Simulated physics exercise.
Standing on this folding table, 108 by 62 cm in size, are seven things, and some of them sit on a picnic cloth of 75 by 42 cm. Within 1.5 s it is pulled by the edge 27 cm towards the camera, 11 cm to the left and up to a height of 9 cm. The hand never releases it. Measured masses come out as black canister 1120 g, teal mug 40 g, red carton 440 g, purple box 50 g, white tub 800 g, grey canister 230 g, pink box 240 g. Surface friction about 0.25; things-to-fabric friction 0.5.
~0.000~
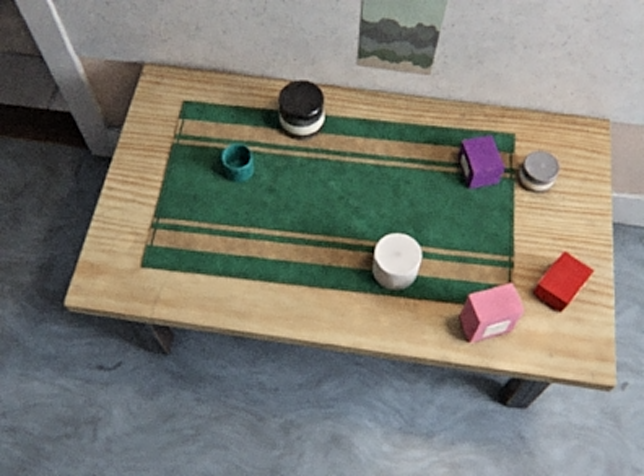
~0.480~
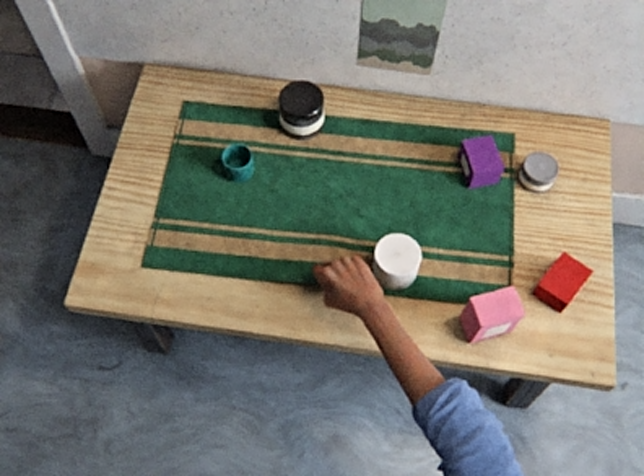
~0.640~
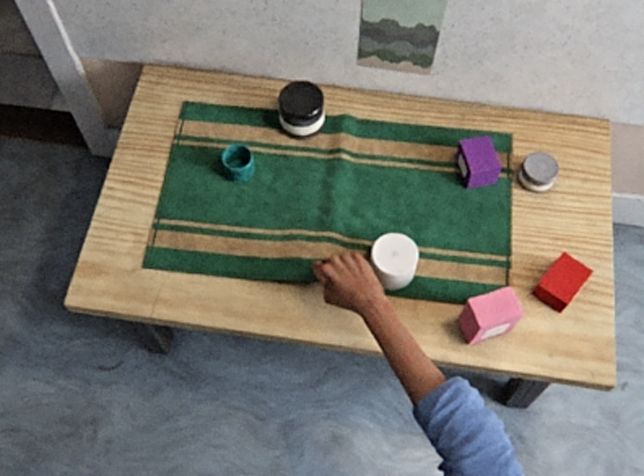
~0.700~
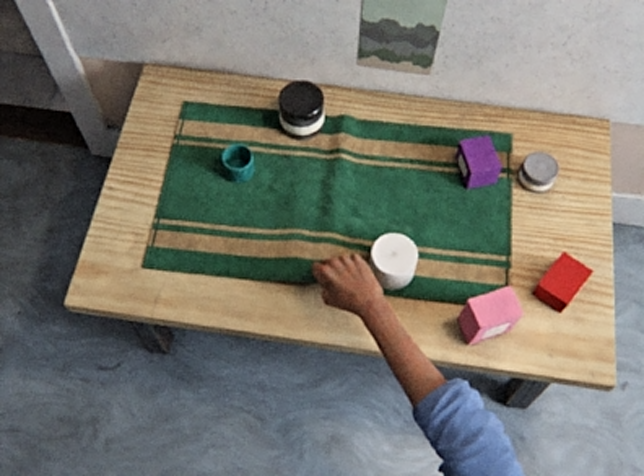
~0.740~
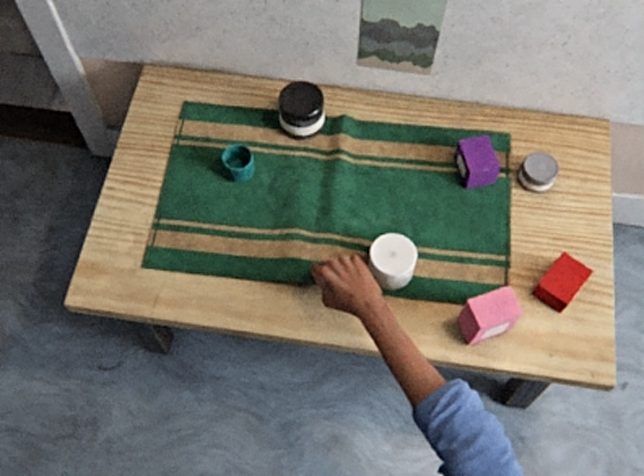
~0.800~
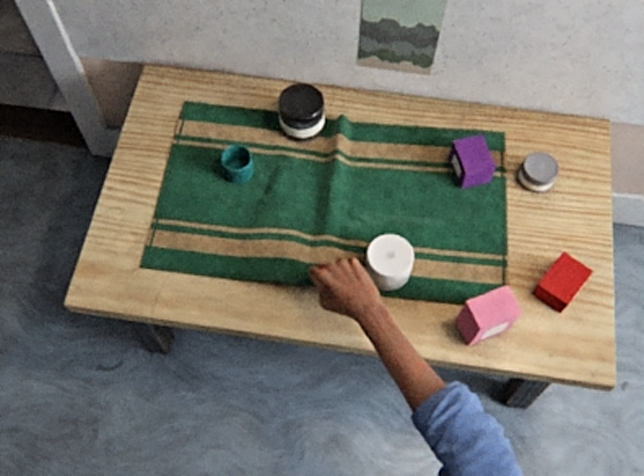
A hand grips the green cloth's near edge and tugs, wrinkling it and shifting it slightly.
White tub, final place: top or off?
I think it's a goner.
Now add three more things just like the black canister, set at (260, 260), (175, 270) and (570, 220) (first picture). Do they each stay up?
In order: Comes off; holds on; holds on.
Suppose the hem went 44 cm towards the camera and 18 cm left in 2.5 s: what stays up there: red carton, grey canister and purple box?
Result - red carton: Still on top, grey canister: Still on top, purple box: Gone.
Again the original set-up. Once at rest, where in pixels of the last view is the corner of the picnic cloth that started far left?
Around pixel (177, 177).
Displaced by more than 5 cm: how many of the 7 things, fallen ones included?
That comes to 5 of the things.
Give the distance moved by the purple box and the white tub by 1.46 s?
Purple box: 25 cm; white tub: 20 cm.
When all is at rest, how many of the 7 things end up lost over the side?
2.
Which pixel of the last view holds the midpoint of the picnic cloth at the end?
The midpoint is close to pixel (281, 310).
At 1.1 s, 100 % of the picnic cloth is still over the top; white tub 9 cm off its start, purple box 10 cm off its start, black canister 8 cm off its start.
At 1.5 s, 95 % of the picnic cloth is still over the top; white tub 18 cm off its start, purple box 23 cm off its start, black canister 17 cm off its start.
At 1.8 s, 80 % of the picnic cloth is still over the top; white tub on its side, 28 cm off its start at (298, 363), purple box 34 cm off its start at (399, 278), black canister 26 cm off its start at (286, 204).
At 2.1 s, 60 % of the picnic cloth is still over the top; white tub over the edge, purple box 40 cm off its start, black canister 29 cm off its start.
At 3.7 s, 55 % of the picnic cloth is still over the top; white tub over the edge, purple box 40 cm off its start at (422, 322), black canister 29 cm off its start at (284, 218), pink box over the edge.
